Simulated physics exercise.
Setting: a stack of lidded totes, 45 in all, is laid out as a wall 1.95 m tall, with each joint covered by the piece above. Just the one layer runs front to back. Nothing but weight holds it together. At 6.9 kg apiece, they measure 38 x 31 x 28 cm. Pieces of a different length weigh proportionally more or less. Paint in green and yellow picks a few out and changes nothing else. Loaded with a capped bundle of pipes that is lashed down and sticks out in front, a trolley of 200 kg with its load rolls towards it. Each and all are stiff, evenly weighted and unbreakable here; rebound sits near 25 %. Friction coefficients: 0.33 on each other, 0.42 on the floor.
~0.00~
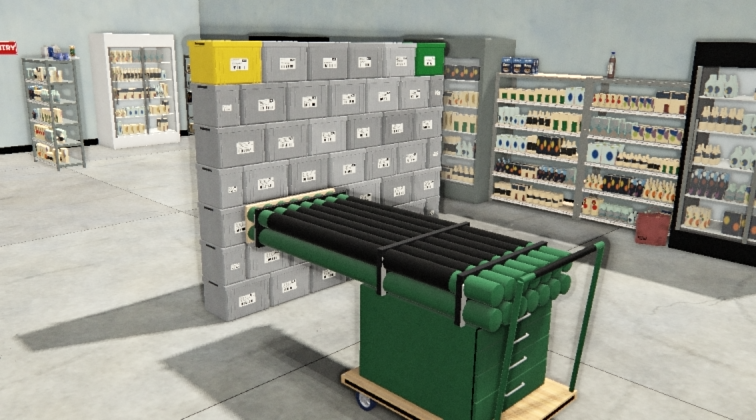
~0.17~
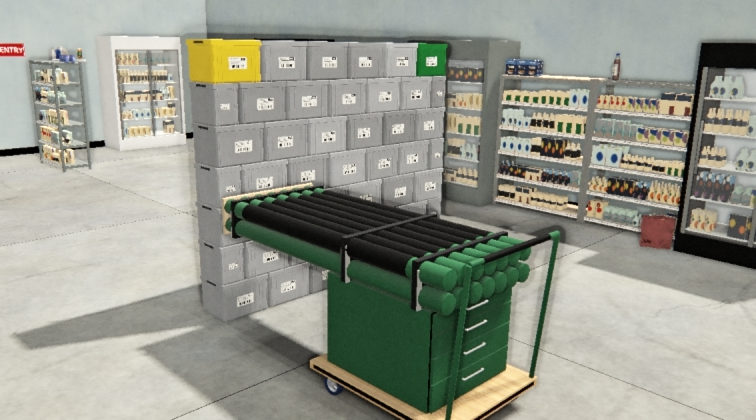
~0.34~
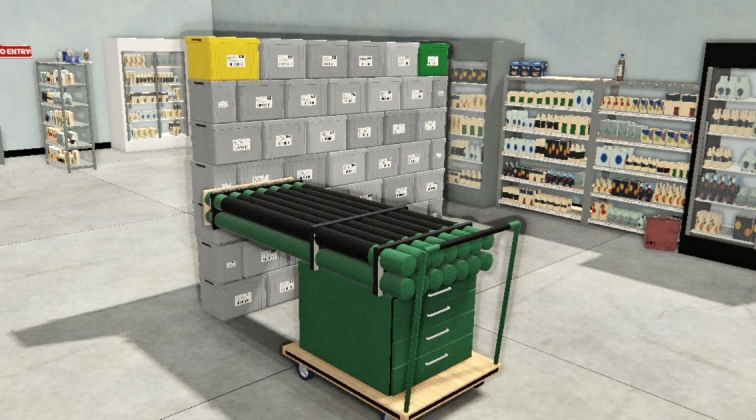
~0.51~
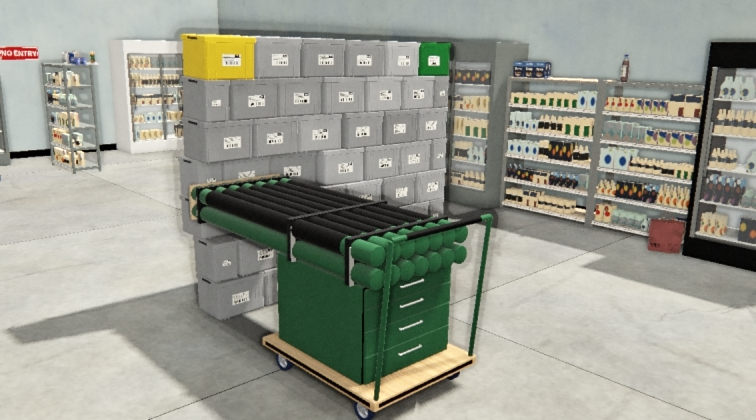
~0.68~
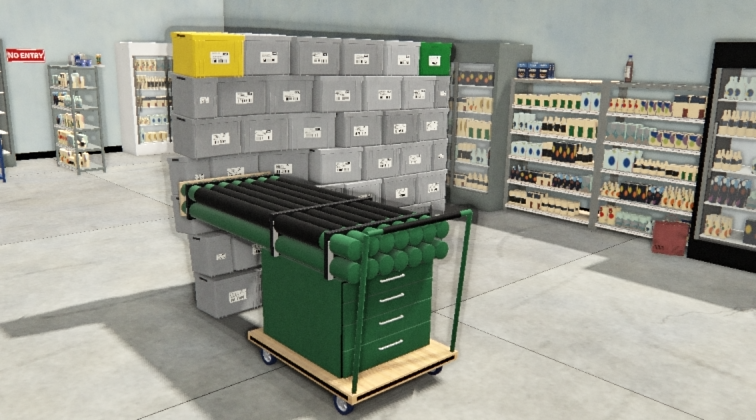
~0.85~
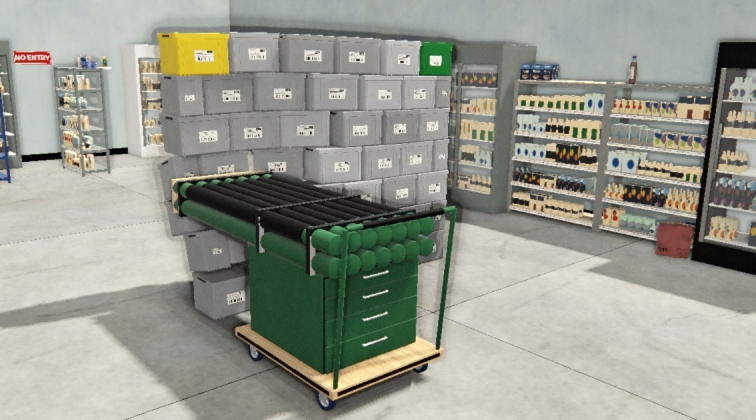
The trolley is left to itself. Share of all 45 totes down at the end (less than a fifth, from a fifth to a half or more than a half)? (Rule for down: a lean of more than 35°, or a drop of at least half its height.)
The down tally is going to be one in five to half.
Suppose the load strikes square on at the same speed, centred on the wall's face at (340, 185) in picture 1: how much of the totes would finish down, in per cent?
Roughly 80 per cent would end down.
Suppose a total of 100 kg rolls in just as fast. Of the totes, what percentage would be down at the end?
Estimate: Near 0 per cent down.
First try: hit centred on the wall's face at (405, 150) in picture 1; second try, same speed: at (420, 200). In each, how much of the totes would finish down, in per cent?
Roughly 40 per cent on the first try, then 50 per cent on the second.
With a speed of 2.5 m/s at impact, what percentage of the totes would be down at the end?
Roughly 30 per cent would end down.
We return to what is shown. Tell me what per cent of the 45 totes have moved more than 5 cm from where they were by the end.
Moved: 40 per cent.
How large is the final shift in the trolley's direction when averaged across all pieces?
50 cm or so.
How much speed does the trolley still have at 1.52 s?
The trolley is doing roughly 0.2 m/s at that moment.
After 1.16 s, load 44 cm past the wall's line, still rolling; 8 of the 45 totes down; yellow tote 17° from how it stood, 16 cm lower.
After 1.52 s, load 53 cm past the wall's line, still rolling; 16 of the 45 totes down; yellow tote 11° from how it stood, 82 cm lower.
After 2.12 s, load 63 cm past the wall's line, still rolling; 18 of the 45 totes down; yellow tote on its side.
In the end (3.3 s), load 66 cm past the wall's line, stopped; 18 of the 45 totes down; yellow tote upside down; green tote unmoved. That is 40 per cent. From the last view, middles, green tote near (424, 59).
